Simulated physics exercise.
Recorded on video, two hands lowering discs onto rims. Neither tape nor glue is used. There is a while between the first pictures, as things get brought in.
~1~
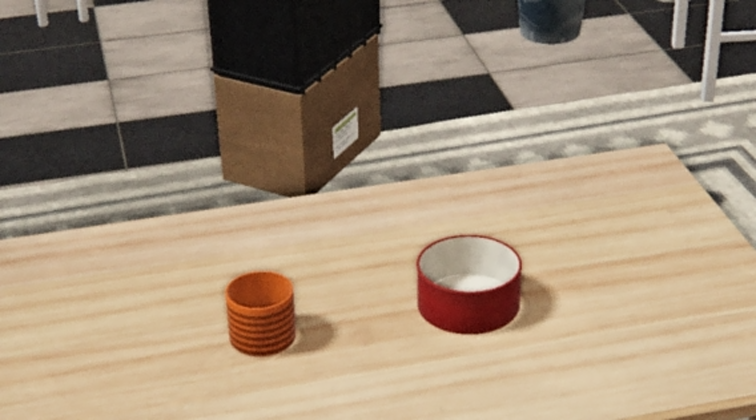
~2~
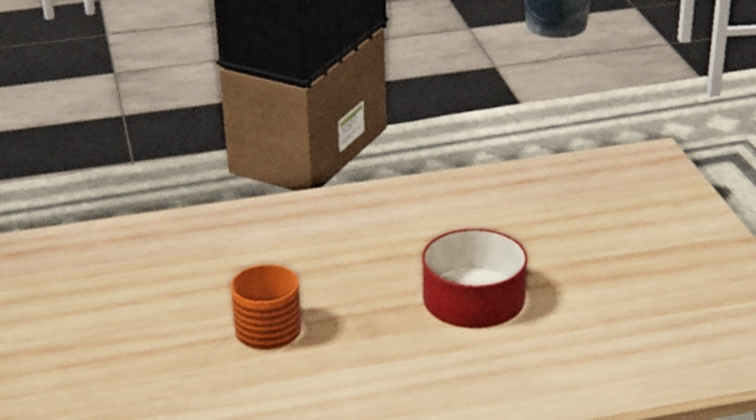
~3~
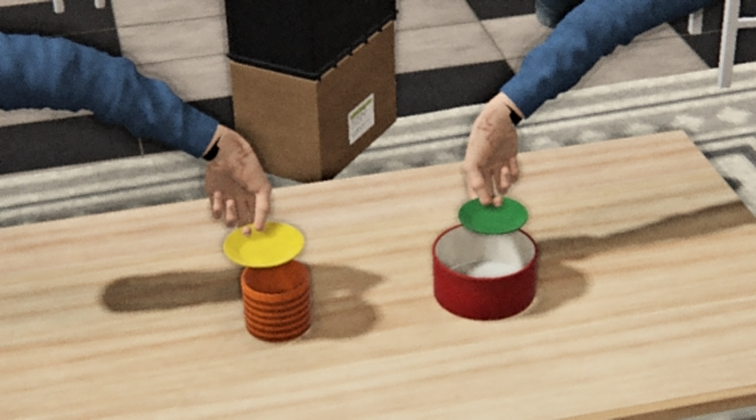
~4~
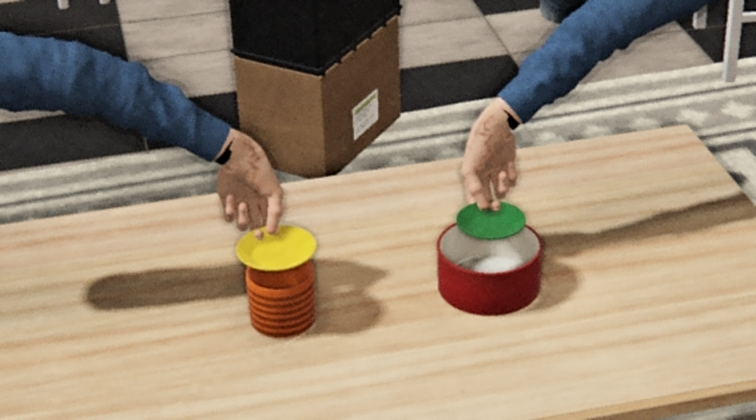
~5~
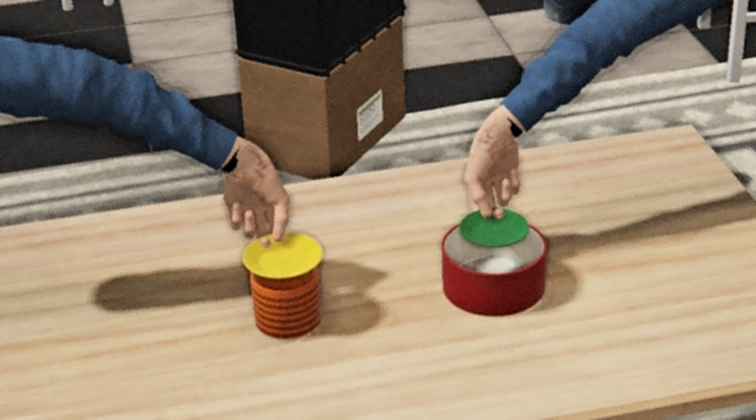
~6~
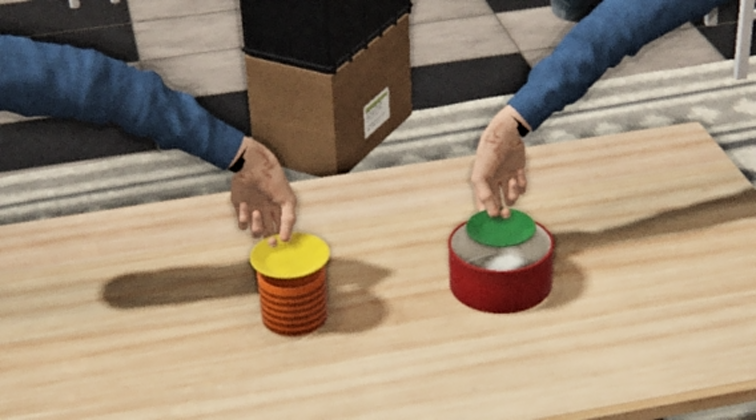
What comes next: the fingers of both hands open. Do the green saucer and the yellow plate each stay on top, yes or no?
Answers - green saucer: No; yellow plate: Yes.
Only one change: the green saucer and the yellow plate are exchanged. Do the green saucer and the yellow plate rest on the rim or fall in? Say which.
For the green saucer, it perches on top; for the yellow plate, it drops in.
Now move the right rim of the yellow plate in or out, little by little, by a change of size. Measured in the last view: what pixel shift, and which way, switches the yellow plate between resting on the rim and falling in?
Some 8 pixels, leftward.
Then, 0.10 s later than the last frame, green saucer shifted a little near (501, 240); yellow plate moving near (291, 266).
Then, 0.16 s later than the last frame, green saucer dropping near (501, 267); yellow plate sitting on the rim near (291, 265).
Then, 0.26 s later than the last frame, green saucer fallen near (501, 274); yellow plate sitting on the rim near (291, 265).
When it is over, the green saucer drops inside, near (501, 277); the yellow plate covers the opening, near (291, 265).
